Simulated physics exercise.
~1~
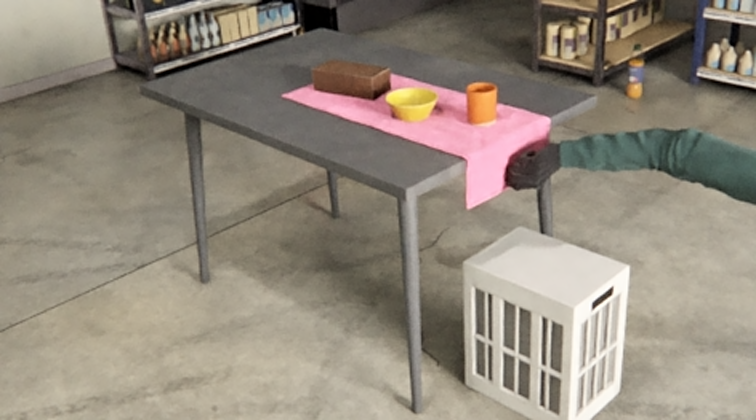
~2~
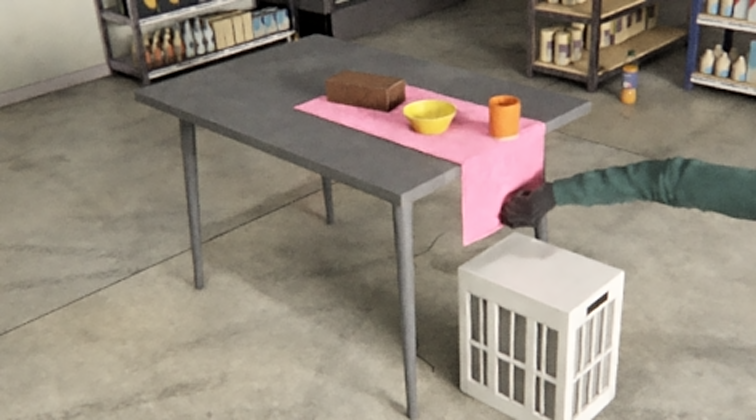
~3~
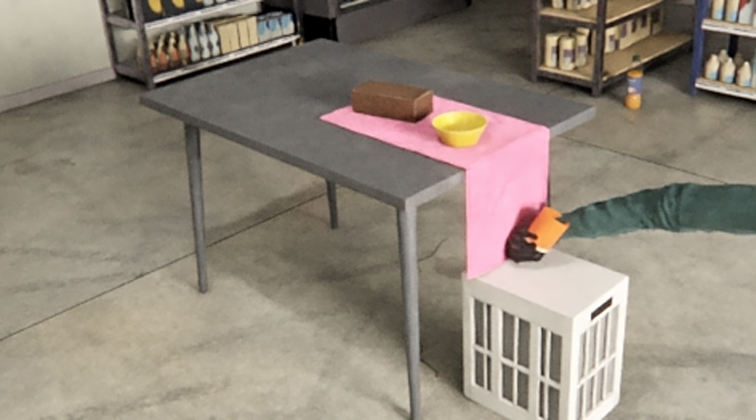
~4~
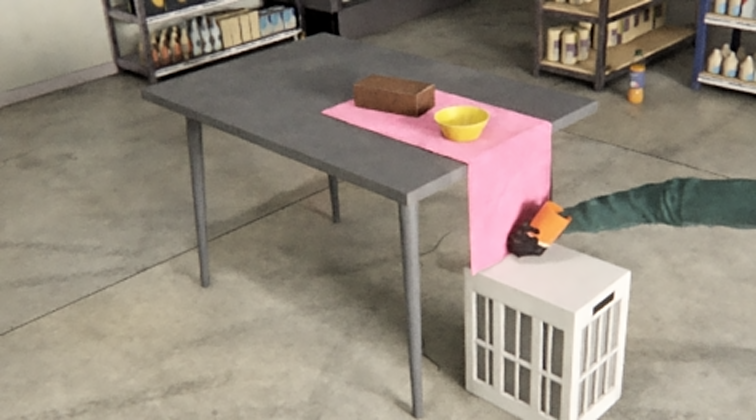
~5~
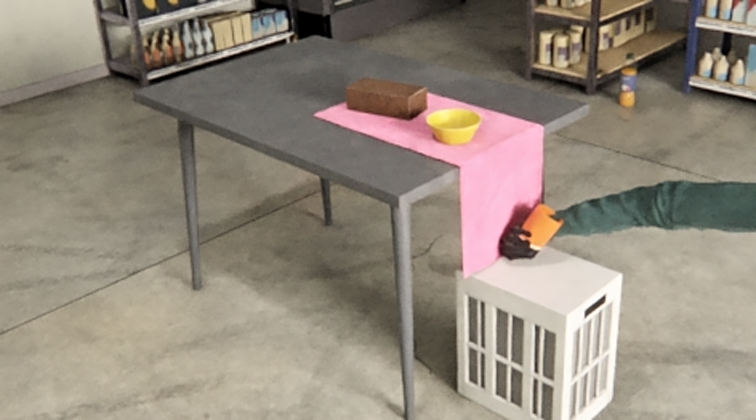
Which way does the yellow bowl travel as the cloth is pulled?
The yellow bowl moves to the right, carried along with the pink cloth.
A dark-gloved hand in a green sleeve draws a pink cloth toward the right end of a gray table, seen from slightly above in a concrete-floored room with stocked shelves behind. On the cloth sit a brown brick, a yellow bowl and an orange mug, and a white crate stands on the floor below. As the hem goes down, all three ride to the right. The mug goes over the edge and ends up tilted beside the glove, while the hem reaches the crate. The hand then holds still, with the bowl and brick remaining on the table.
